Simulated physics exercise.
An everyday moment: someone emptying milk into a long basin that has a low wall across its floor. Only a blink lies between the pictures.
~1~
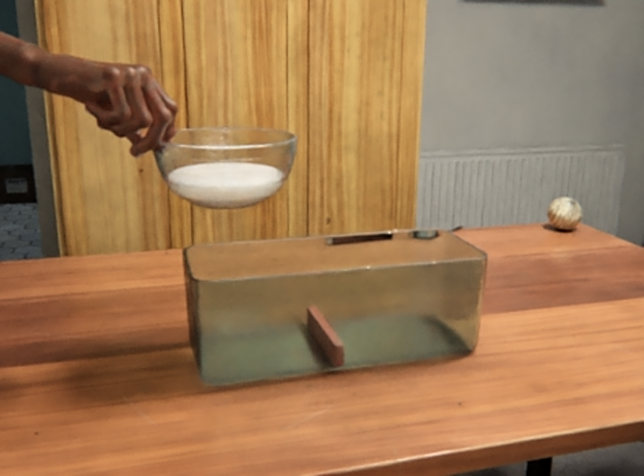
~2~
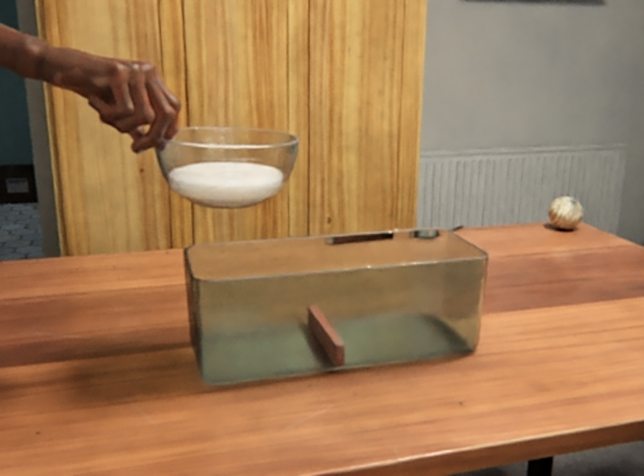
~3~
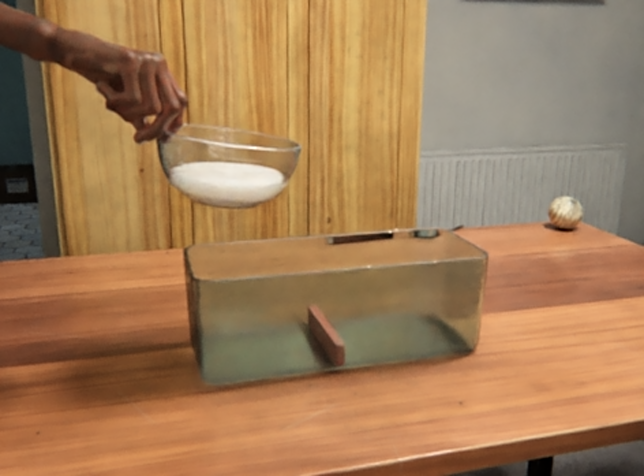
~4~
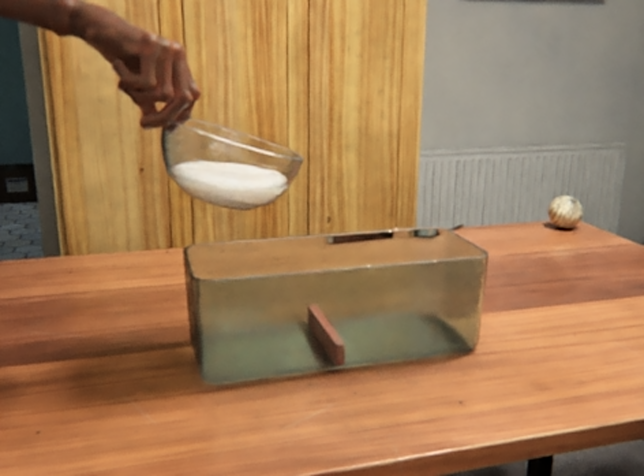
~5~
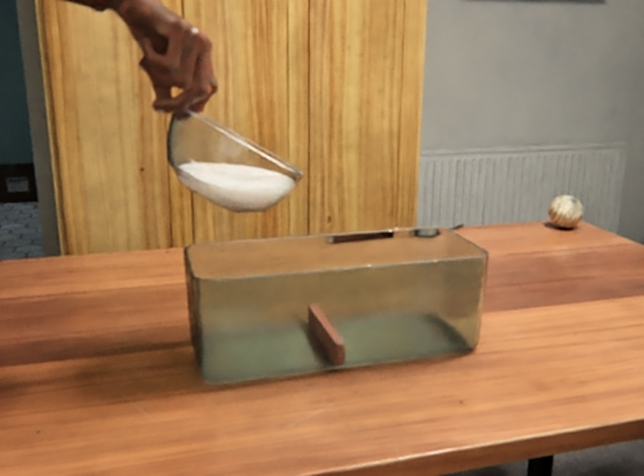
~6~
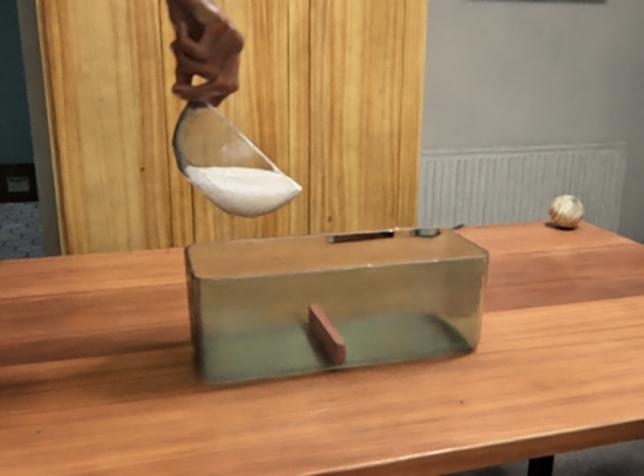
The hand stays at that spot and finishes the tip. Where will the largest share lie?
It is the left-hand one.
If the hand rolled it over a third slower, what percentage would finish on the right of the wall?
Roughly 30 in a hundred.
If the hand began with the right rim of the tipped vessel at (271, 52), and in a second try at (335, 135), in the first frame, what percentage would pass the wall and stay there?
The first gives 20 %, the second 70 %.
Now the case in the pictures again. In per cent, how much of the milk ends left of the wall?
Some 65 per cent.
A moment on, the tilt is 110° and 4 per cent is still to pour, 62 is left of the wall and 25 right of it.
Next, the tilt is 119° and 0 per cent is still to pour, 67 is left of the wall and 31 right of it.
Then the tilt is 119° and 0 per cent is still to pour, 66 is left of the wall and 33 right of it.
Later the tilt is 119° and 0 per cent is still to pour, 66 is left of the wall and 33 right of it.
At rest 66 per cent lies left of the wall, 33 right of it and 1 outside.
